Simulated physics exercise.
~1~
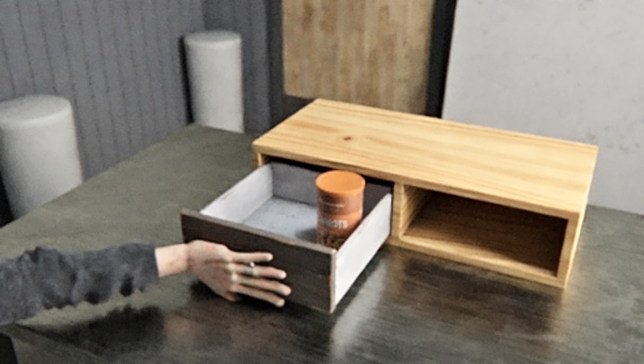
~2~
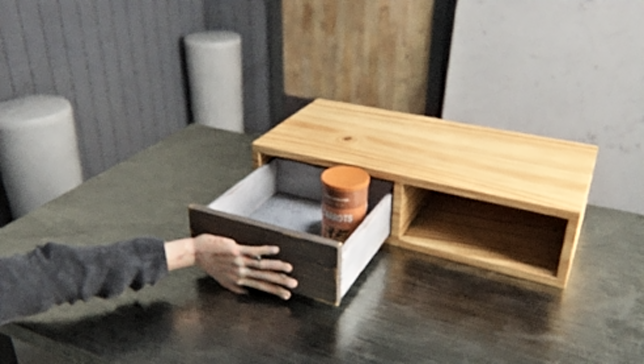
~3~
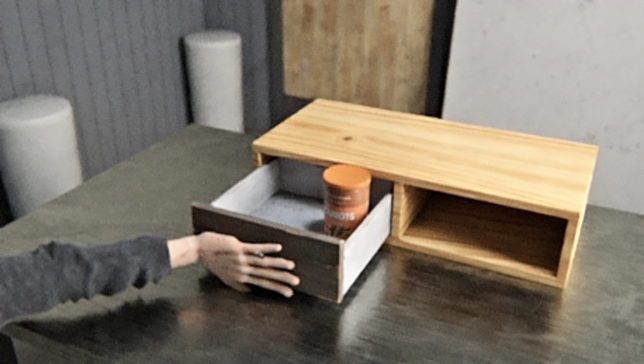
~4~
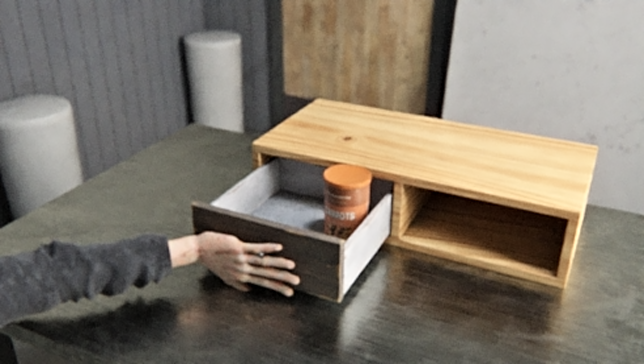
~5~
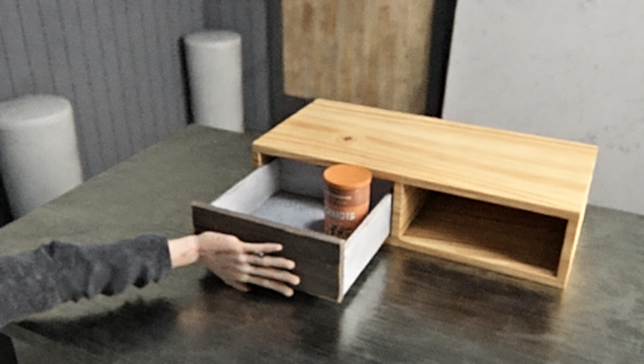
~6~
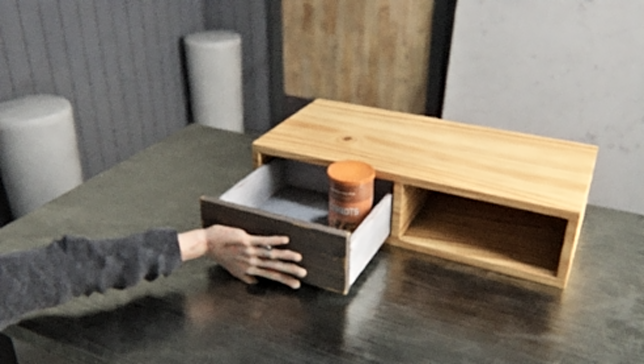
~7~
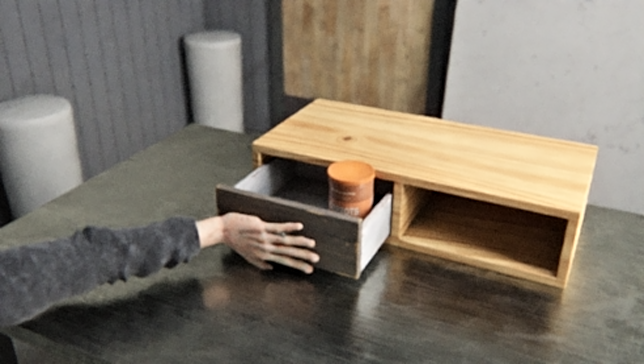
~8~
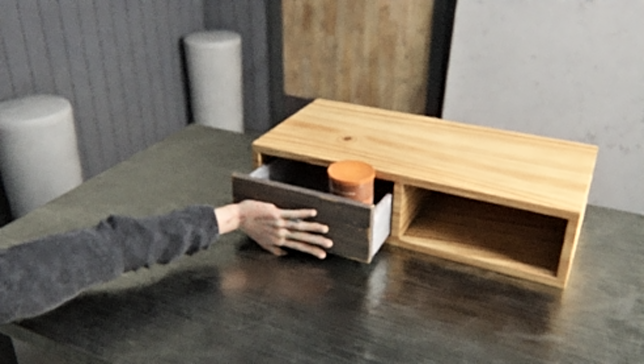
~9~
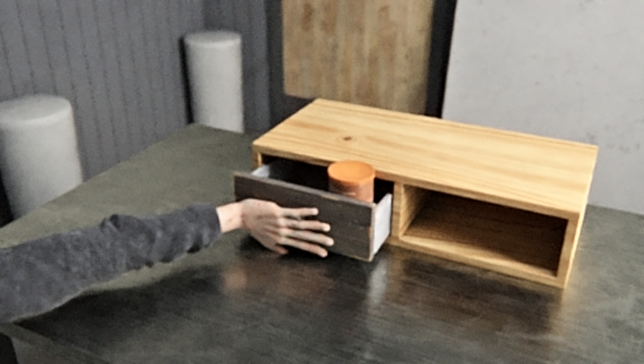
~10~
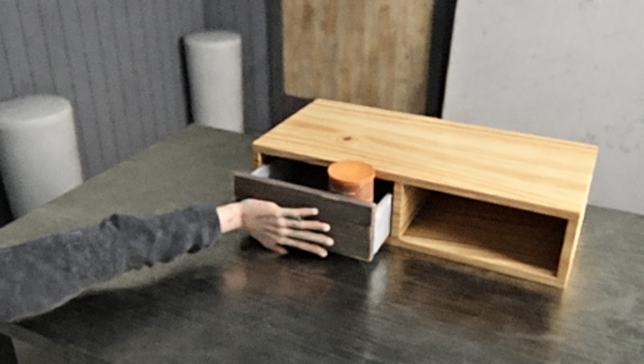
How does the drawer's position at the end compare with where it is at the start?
At the start the drawer sticks well out of the chest, and by the end it sits further up and to the right, pushed partly in but still ajar.
